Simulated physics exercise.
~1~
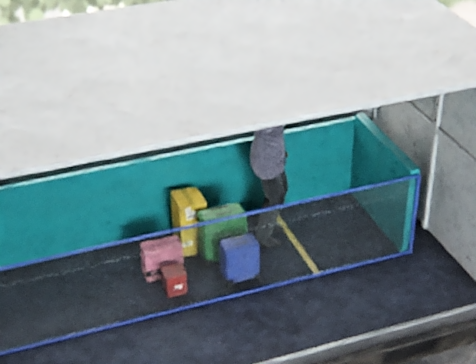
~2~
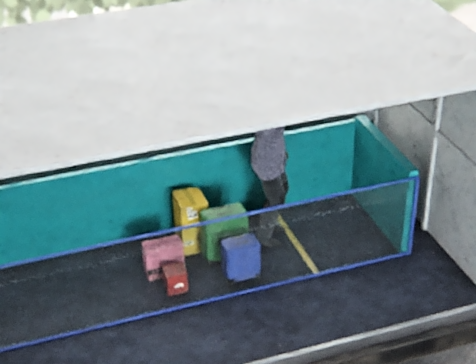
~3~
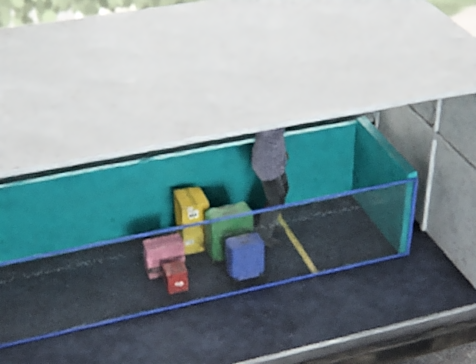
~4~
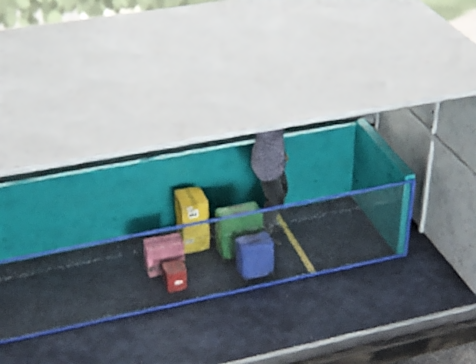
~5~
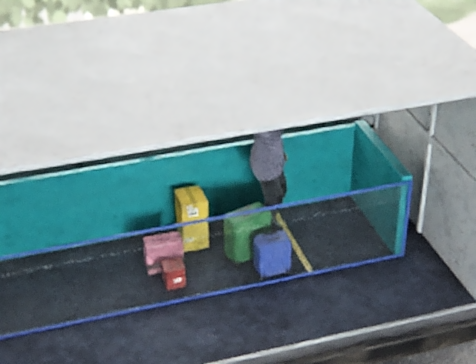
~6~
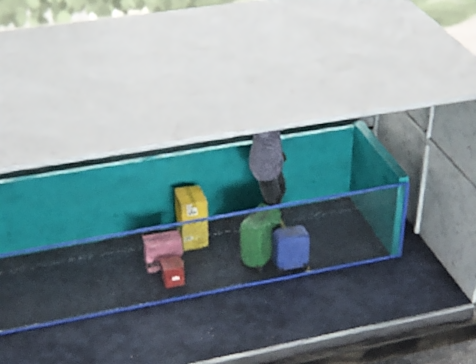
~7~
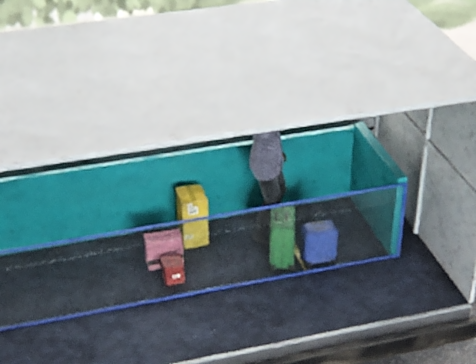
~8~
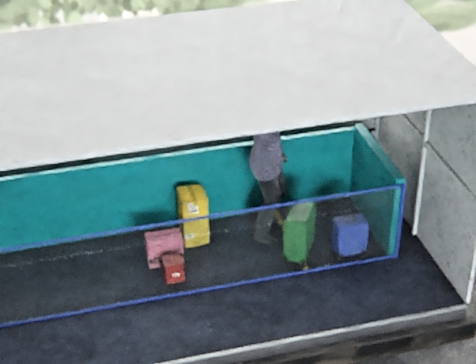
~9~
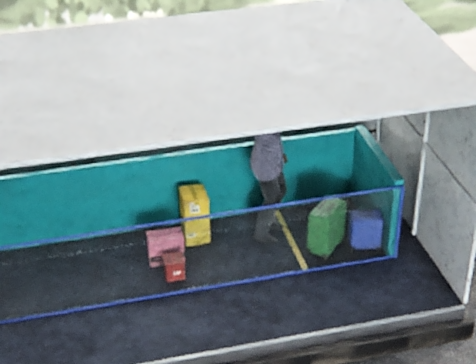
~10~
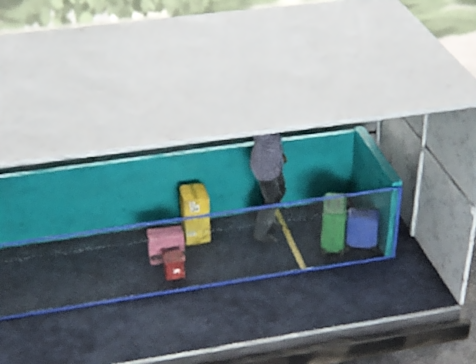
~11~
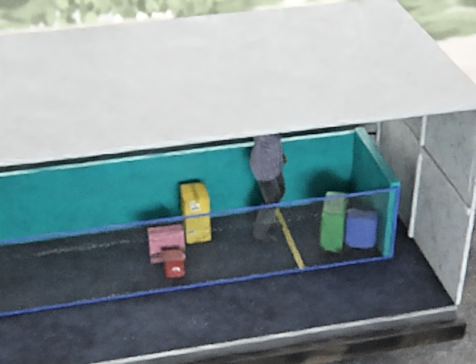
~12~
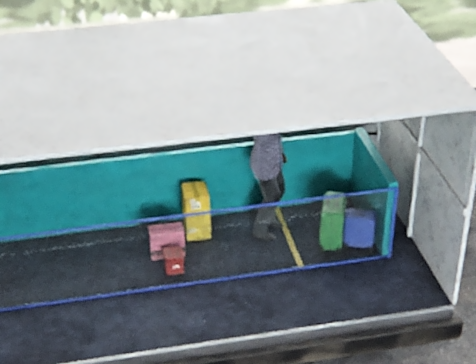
Blue and green cases rolling right across a yellow line and stopping near the end wall, while pink, red and yellow luggage stays put.
